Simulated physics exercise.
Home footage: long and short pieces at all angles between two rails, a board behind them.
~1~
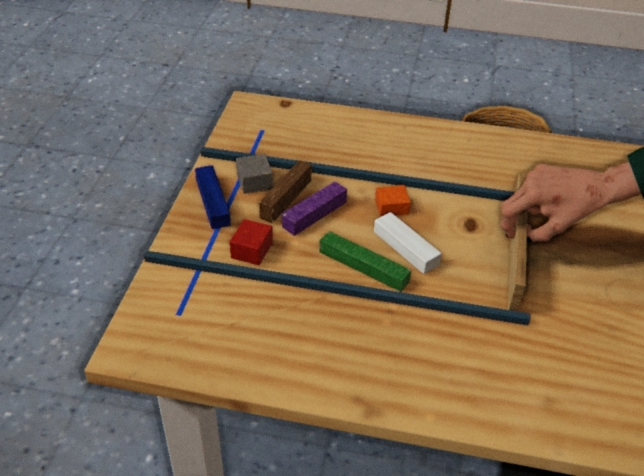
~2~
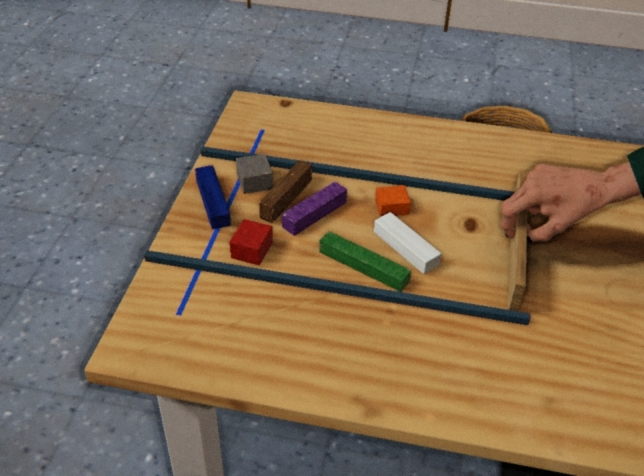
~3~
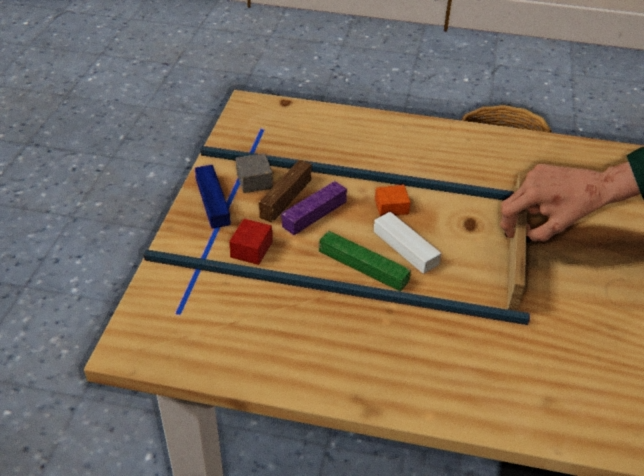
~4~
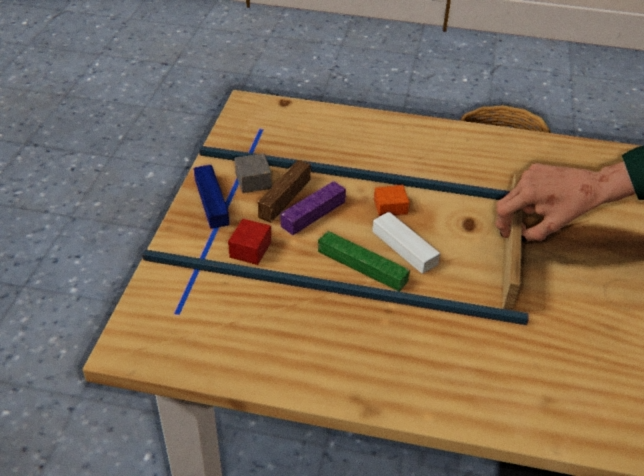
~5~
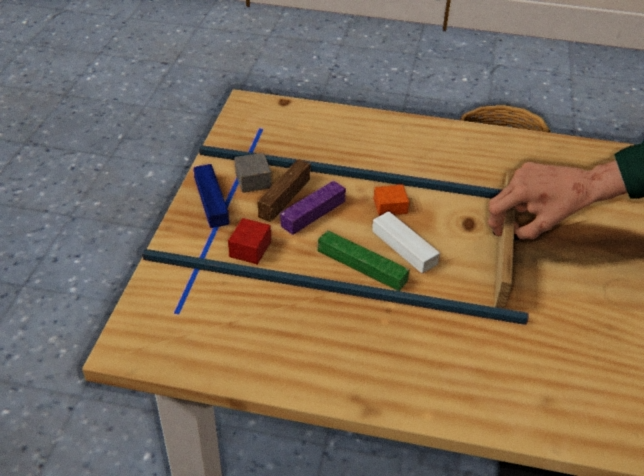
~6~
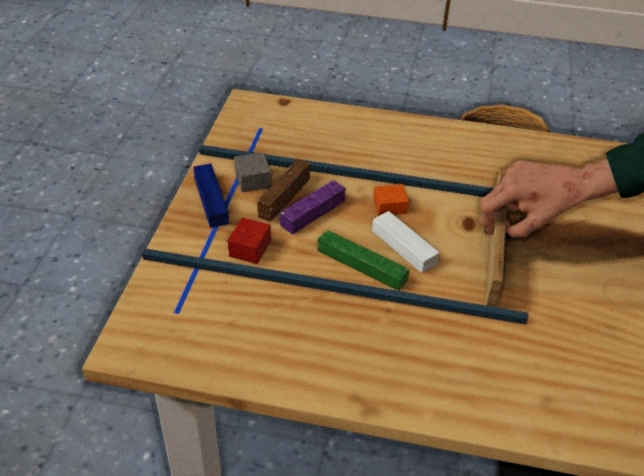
On a wooden table, a hand slides a board slightly left behind scattered coloured blocks.
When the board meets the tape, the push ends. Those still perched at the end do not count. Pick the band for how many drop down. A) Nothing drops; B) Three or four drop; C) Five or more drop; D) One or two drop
B, three or four drop.
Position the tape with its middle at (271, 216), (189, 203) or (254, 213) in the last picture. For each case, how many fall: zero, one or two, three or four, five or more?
Tape by tape, the falls would be none, then at least five, then one or two.
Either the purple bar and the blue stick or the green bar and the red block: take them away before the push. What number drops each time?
1 in the first case and 2 in the second.
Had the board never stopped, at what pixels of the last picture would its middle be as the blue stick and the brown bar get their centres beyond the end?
The middle is at (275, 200) when it's the blue stick, and at (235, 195) when it's the brown bar.
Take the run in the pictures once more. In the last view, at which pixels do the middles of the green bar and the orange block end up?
The green bar ends at (179, 223) and the orange block at (224, 171).
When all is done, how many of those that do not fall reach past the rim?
2 in all.
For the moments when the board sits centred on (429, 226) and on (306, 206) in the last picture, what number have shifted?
Tally: 1; 8.
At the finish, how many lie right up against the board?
Result: 3 in all.
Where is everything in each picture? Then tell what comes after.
In the first picture, blue stick (212, 196); grey block (254, 174); red block (252, 242); board (518, 240); tape (226, 210).
In the second picture, grey block (254, 174); brown bar (286, 191).
In the third picture, red block (251, 242); green bar (364, 260).
In the fourth picture, blue stick (211, 196); orange block (391, 201).
In the fifth picture, grey block (253, 173); white stick (405, 242).
In the sixth picture, blue stick (211, 195); grey block (253, 172); red block (250, 241); board (497, 236); tape (224, 209).
Early on, none off yet; blue stick at rest near (211, 195); grey block at rest near (253, 172); red block at rest near (250, 241).
A while later, none off yet; blue stick moving near (204, 194); grey block travelled about its own width near (231, 165); red block travelled a little near (230, 243).
Finally, the number that fall off is three or four; lost, purple bar, brown bar, grey block and blue stick.
